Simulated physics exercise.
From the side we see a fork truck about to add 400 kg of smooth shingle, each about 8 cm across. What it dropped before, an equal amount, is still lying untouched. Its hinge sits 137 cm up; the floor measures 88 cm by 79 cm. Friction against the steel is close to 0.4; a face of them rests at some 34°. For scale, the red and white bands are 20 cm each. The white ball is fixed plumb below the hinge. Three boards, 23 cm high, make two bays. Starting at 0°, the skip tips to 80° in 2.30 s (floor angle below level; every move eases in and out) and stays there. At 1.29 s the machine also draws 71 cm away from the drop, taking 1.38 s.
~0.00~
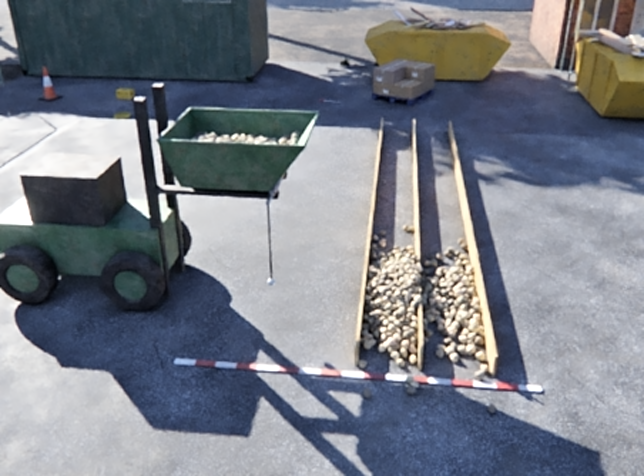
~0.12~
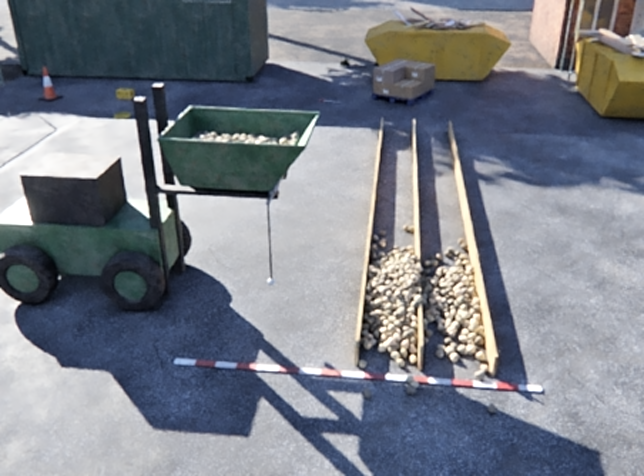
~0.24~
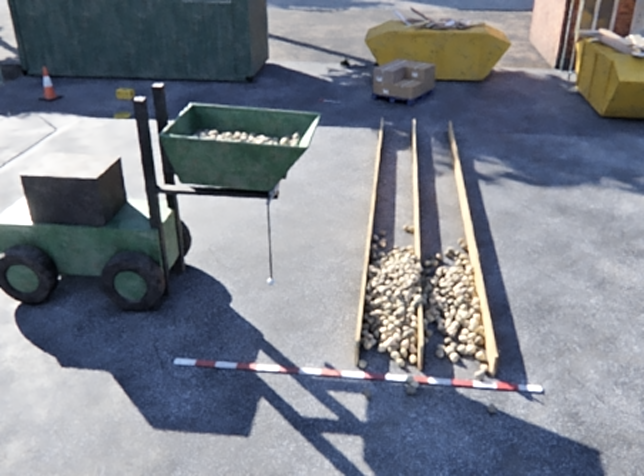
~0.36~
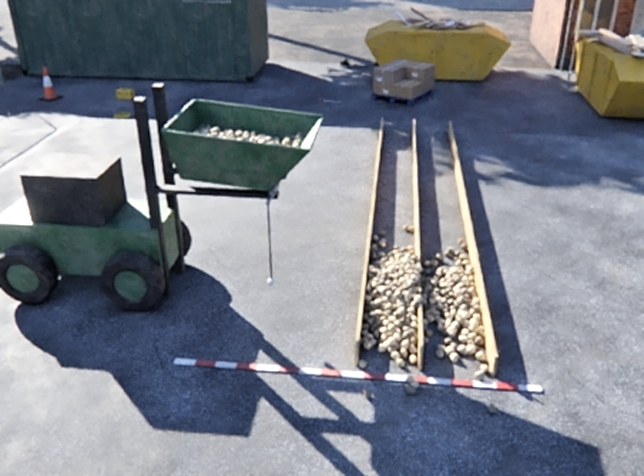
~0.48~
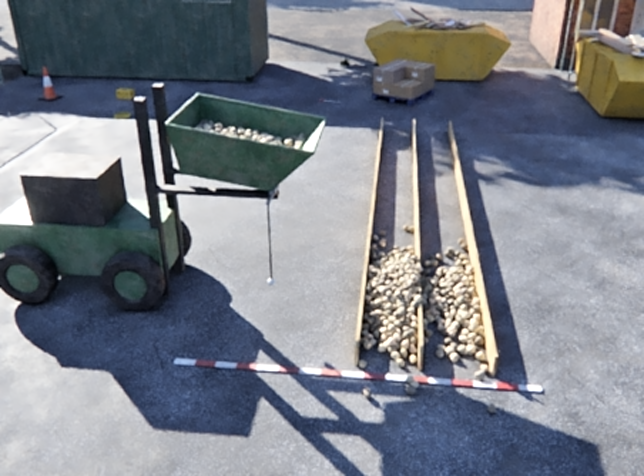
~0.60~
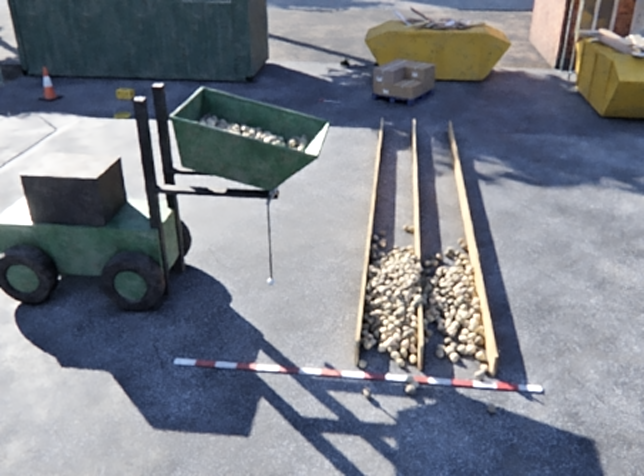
Paved yard with a green forklift at left slowly tilting its raised skip of pale stones rightward, beside stones lying between boards.
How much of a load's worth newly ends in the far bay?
About 0 per cent.
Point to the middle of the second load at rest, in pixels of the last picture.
Near (335, 290).
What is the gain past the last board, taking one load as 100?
About 0 per cent.
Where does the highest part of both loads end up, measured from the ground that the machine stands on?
Some 34 cm above that level.
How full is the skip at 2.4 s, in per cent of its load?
It holds some 15 per cent.
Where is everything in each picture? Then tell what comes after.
The first frame shows lip at (304, 147), floor tilted 0°, highest stones at (226, 140). The earlier load is highest near (411, 283), 28 cm above ground level, 69 % in the near bay, 30 % in the far bay.
In the second frame, the skip is at 1°, its lip at (305, 147); the top of the load is at (226, 140); the stones move at 0.1 m/s on average.
The third frame shows lip at (307, 148), floor tilted 2°, highest stones at (216, 138); the stones move at 0.2 m/s on average.
The fourth frame shows lip at (310, 151), floor tilted 5°, highest stones at (214, 134); the stones move at 0.3 m/s on average.
The fifth frame shows lip at (313, 153), floor tilted 9°, highest stones at (213, 130); the stones move at 0.3 m/s on average.
The sixth frame shows lip at (318, 157), floor tilted 14°, highest stones at (213, 124); the stones move at 0.4 m/s on average.
After 1.7 s the floor is at 67°; in per cent of one load, 94 in the skip, 6 short of the bays, 69 in the near bay, 30 in the far bay; the foremost stones are at (475, 299).
After 2.4 s the floor is at 80°; in per cent of one load, 17 in the skip, 64 short of the bays, 88 in the near bay, 30 in the far bay; the foremost stones are at (475, 299).
After 3.1 s the floor is at 80°; in per cent of one load, 0 in the skip, 82 short of the bays, 87 in the near bay, 30 in the far bay; the foremost stones are at (475, 299).
After 5.7 s the floor is at 80°; in per cent of one load, 0 in the skip, 82 short of the bays, 87 in the near bay, 30 in the far bay; the foremost stones are at (475, 299). Net gain in the far bay, 0.
